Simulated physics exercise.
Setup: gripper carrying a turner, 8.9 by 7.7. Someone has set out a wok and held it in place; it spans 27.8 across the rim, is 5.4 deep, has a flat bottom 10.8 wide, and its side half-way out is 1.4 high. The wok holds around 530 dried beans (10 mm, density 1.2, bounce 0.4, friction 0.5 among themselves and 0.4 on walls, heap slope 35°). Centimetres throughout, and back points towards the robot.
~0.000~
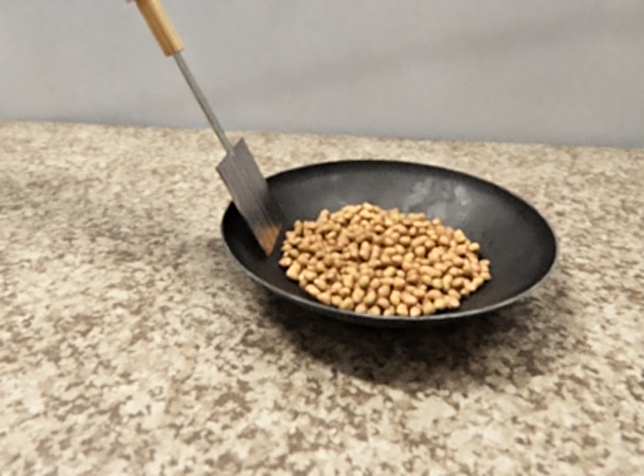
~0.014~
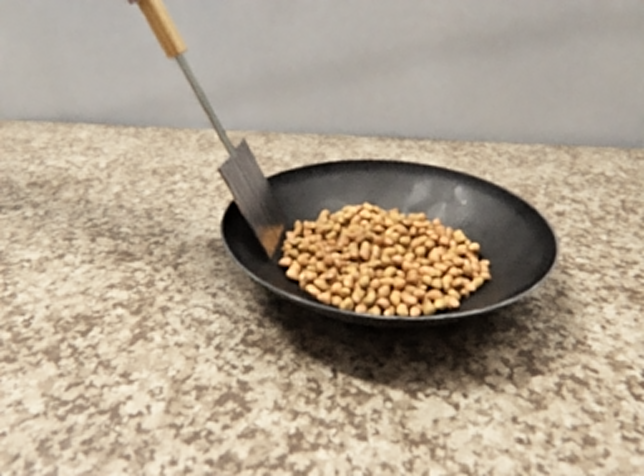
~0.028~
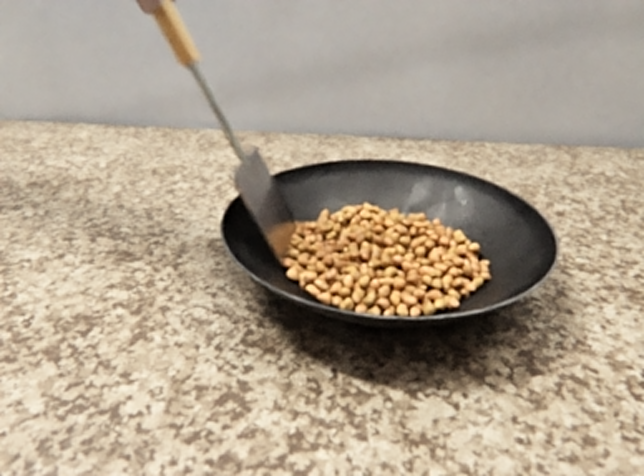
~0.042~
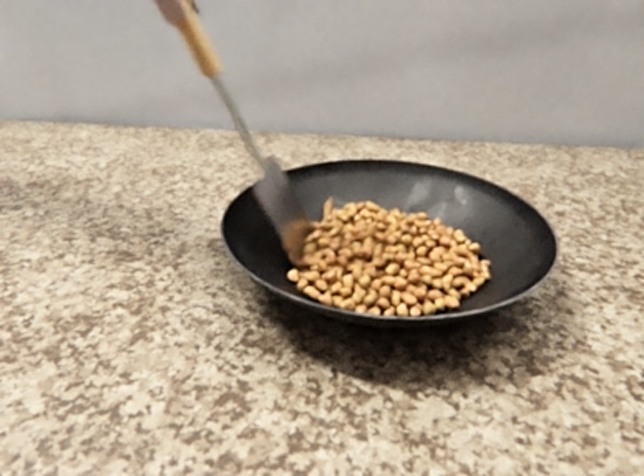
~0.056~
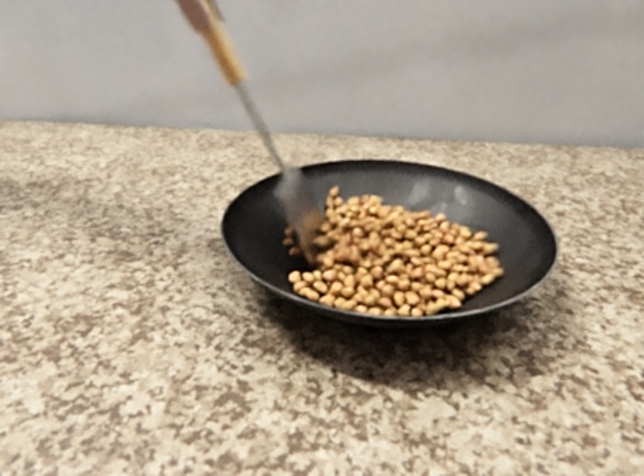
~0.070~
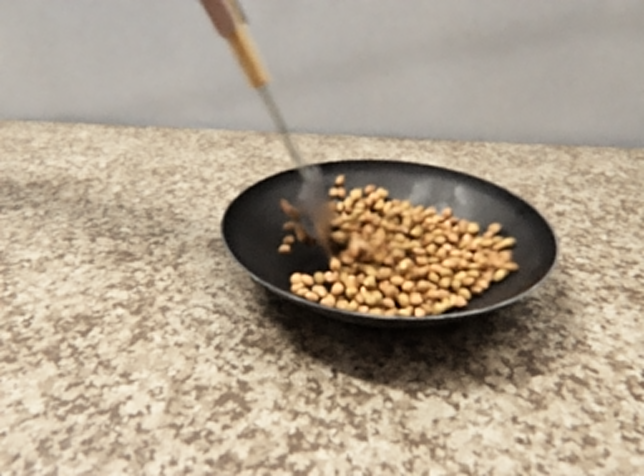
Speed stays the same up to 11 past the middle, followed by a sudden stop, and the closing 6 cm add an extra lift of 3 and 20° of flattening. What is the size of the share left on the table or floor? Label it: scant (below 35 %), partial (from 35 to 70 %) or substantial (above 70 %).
Partial (from 35 to 70 %).
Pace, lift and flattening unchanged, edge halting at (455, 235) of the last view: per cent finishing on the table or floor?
Estimate: Approx. 15 %.
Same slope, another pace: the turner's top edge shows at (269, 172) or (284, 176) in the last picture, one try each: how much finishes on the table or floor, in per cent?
First try about 30 %, second try about 35 %.
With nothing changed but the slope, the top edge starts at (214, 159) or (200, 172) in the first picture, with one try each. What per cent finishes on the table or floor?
Around 45 per cent, then around 40 per cent.
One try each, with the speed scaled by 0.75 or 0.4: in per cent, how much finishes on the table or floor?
Try one about 40 %, try two about 30 %.
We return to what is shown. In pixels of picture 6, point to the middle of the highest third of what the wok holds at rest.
Roughly at (428, 240).
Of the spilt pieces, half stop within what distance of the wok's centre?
Distance, approx.: 46 cm.
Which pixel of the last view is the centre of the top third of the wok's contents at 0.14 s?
I'd put it close to (481, 228).
By 0.10 s, sloping 65°, highest piece 14 above the table; 528 in the wok, 2 on the blade or in flight.
By 0.14 s, sloping 61°, highest piece 24 above the table; 521 in the wok, 9 on the blade or in flight.
By 0.36 s, sloping 45°, highest piece 57 above the table; 276 in the wok, 76 on the table or floor, 178 on the blade or in flight.
By 1.41 s, sloping 45°, highest piece 6 above the table; 276 in the wok, 254 on the table or floor.
Final count, 276 in the wok, 254 on the table or floor. That is 48 % on the table or floor.
